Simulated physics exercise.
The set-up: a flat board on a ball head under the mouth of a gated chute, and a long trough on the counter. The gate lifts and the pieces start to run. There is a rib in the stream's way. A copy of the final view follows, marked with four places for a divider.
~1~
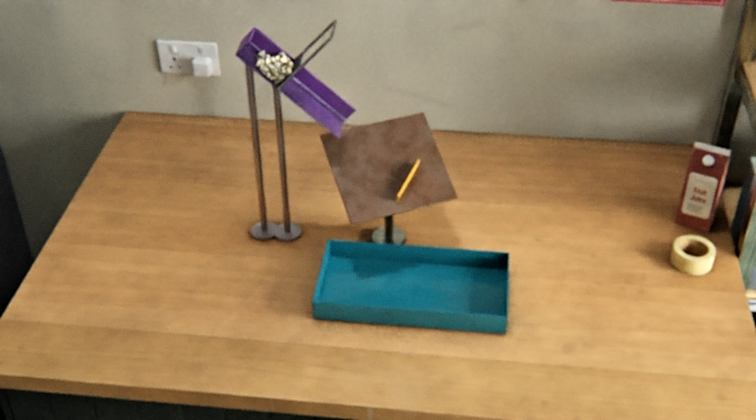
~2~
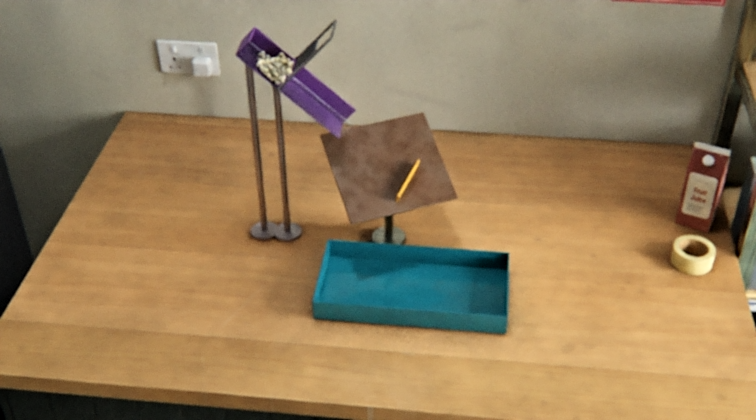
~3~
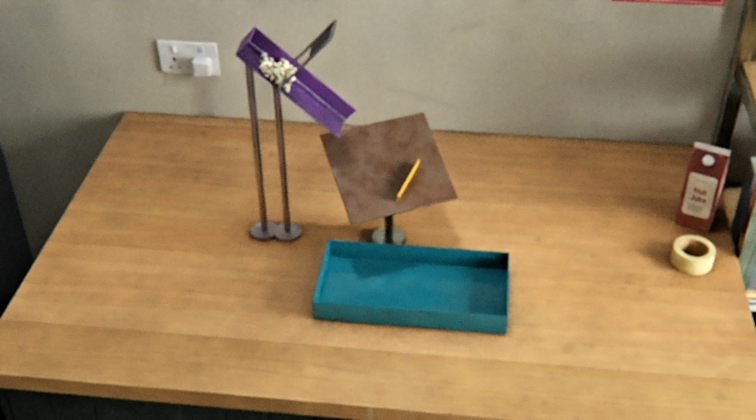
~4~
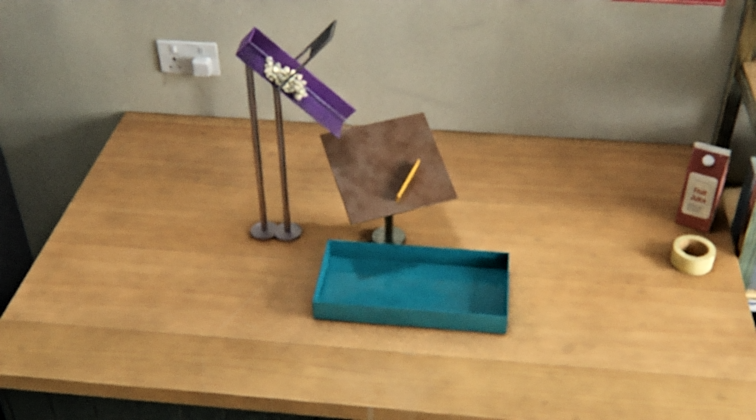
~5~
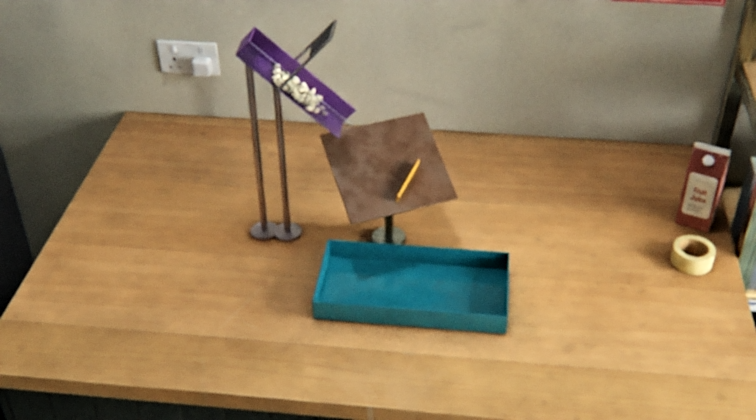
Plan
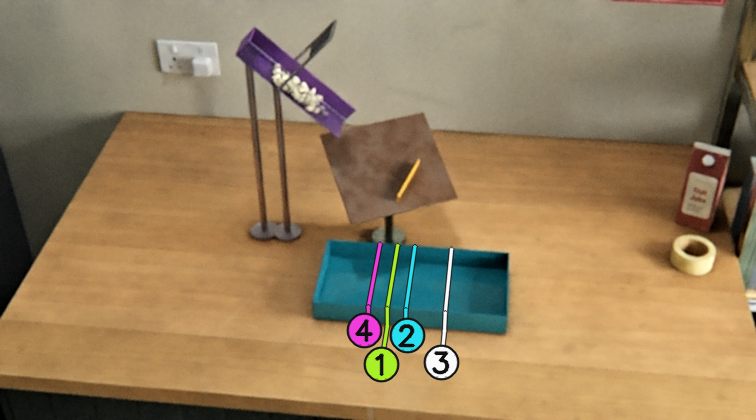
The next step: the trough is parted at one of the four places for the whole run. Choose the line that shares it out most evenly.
Use line 1.
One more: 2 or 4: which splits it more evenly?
That would be 2.
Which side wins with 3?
The left side.
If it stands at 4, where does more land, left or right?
More lands on the right.
On the marked copy, line 1 crosses the front rim at (387, 307); line 2 crosses the front rim at (405, 308); line 3 crosses the front rim at (445, 312); line 4 crosses the front rim at (368, 306).
For line 1, of what is caught, about a third on the left of the divider, about two thirds on the right.
For line 2, of what is caught, most on the left of the divider, a small part on the right.
For line 3, of what is caught, nearly all on the left of the divider, a small part on the right.
For line 4, of what is caught, a stray few on the left of the divider, nearly all on the right.
